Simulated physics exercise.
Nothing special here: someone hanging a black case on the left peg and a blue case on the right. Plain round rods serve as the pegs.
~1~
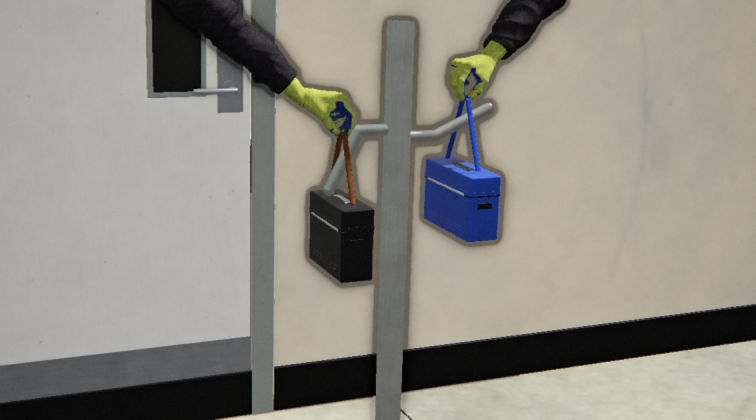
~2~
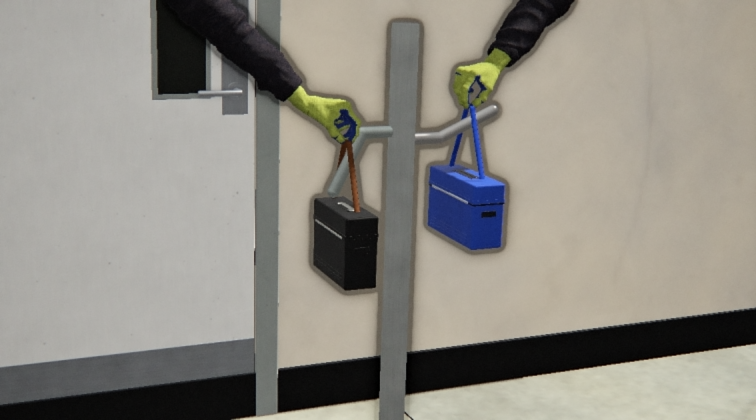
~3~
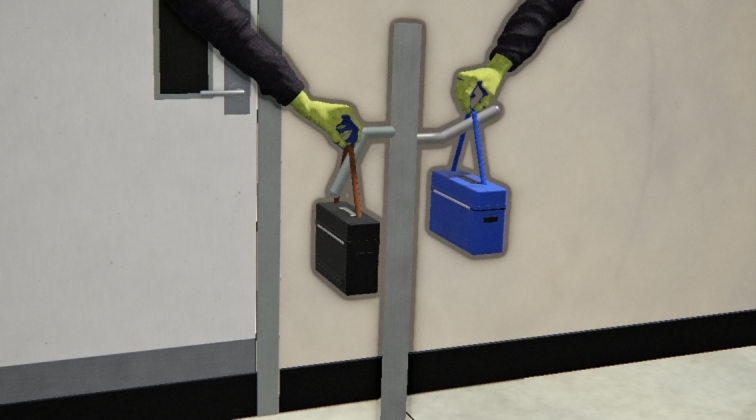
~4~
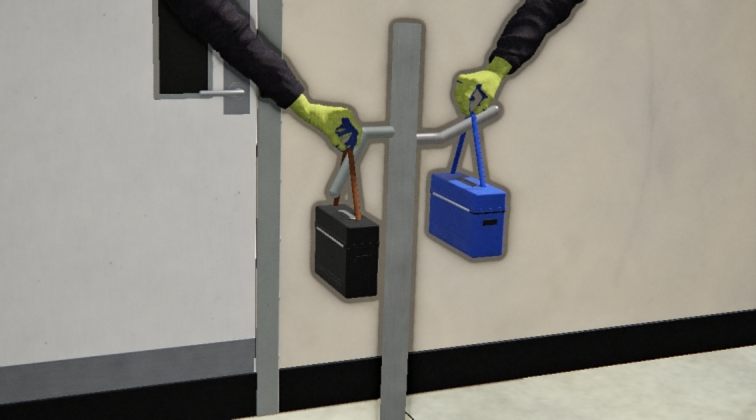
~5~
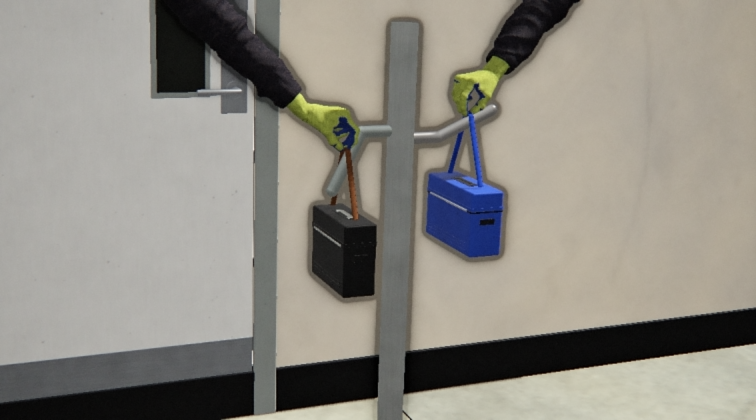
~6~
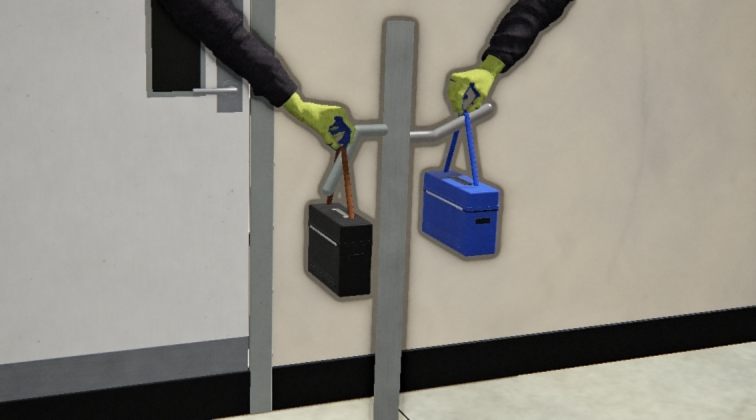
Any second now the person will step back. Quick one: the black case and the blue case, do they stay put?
The black case does not stay put, the blue case stays put.
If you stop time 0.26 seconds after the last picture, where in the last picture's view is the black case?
Near (337, 326) at that point.
Then, 0.26 s on from there, black case falling near (337, 326); blue case still up near (457, 214).
Then, 0.46 s on from there, black case on the floor; blue case still up near (452, 217).
Then, 0.70 s on from there, black case on the floor; blue case still up near (444, 221).
In the end, black case on the floor; blue case still up near (439, 224). The black case comes down and the blue case stays hanging.
